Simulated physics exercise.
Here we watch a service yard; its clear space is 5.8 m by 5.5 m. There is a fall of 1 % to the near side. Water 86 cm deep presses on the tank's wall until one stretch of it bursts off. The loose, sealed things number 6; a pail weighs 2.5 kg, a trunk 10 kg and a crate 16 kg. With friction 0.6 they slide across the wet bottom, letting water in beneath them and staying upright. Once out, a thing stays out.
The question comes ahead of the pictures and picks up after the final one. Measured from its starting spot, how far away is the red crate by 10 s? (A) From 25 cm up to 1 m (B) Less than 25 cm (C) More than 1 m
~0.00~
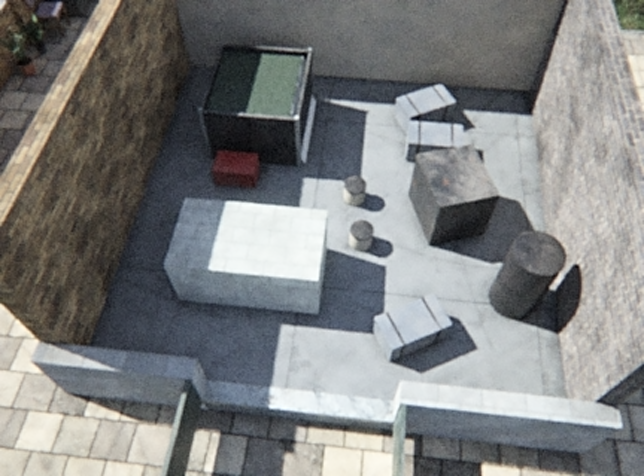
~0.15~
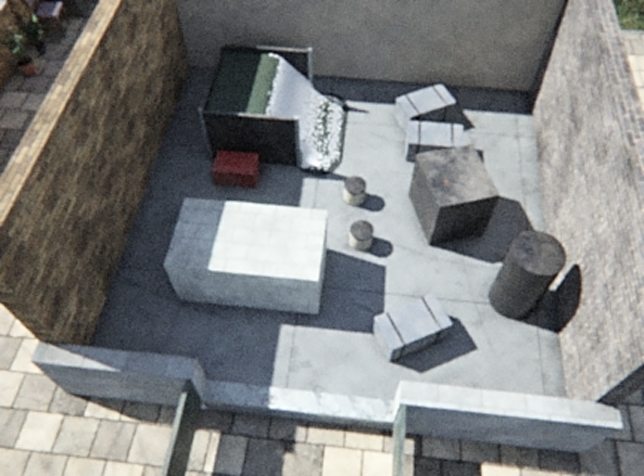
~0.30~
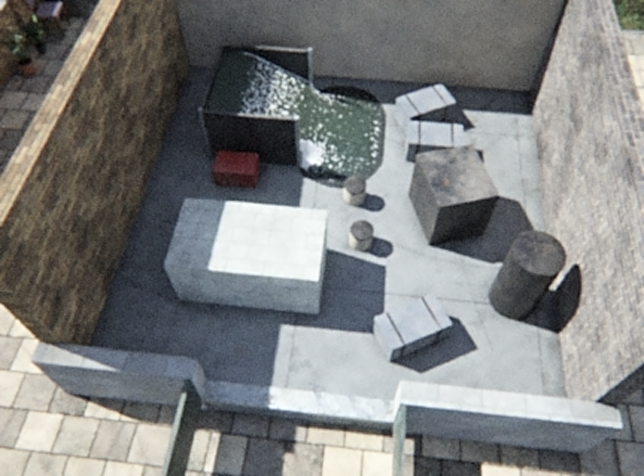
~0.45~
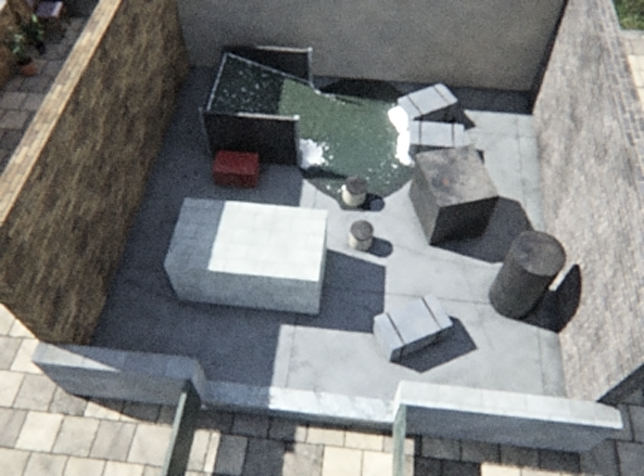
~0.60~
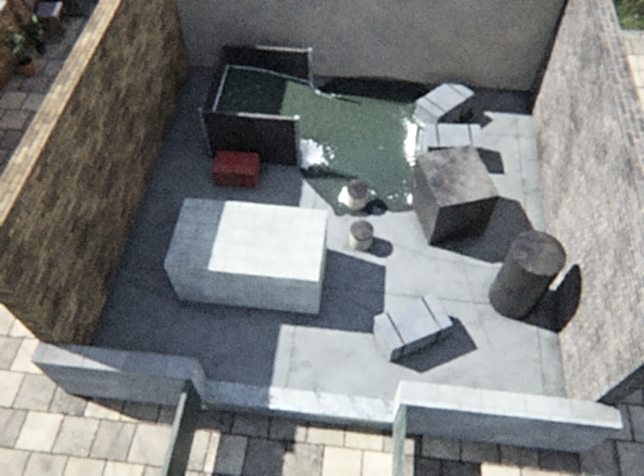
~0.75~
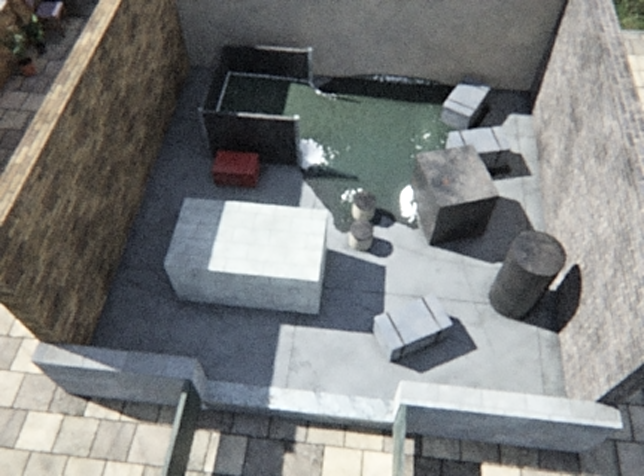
Option B: Less than 25 cm.
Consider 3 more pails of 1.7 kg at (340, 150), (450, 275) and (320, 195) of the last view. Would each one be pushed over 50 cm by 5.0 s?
Order as asked - farther, farther, farther.
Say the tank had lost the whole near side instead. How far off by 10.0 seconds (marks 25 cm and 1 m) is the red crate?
The red crate simply gets swept away.
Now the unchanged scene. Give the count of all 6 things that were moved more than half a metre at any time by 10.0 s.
The number is 5.
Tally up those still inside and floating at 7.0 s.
At that time, 3.
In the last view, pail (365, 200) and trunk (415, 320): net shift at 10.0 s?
In that order: 50 cm, gone out.
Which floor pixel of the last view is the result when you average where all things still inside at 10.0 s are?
Averaged position, last view: Near pixel (328, 167).
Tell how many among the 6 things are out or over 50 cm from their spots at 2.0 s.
Count: 3.
After 2.0 s the red crate is near (235, 162), 0.0 m from its start, aground; 0 of 6 are out; 2 afloat.
After 4.5 s the red crate is near (235, 162), 0.0 m from its start, aground; 0 of 6 are out; 5 afloat.
After 7.0 s the red crate is near (235, 162), 0.0 m from its start, aground; 2 of 6 are out; 3 afloat.
After 10.0 s the red crate is near (235, 162), 0.0 m from its start, aground; 2 of 6 are out; 3 afloat.
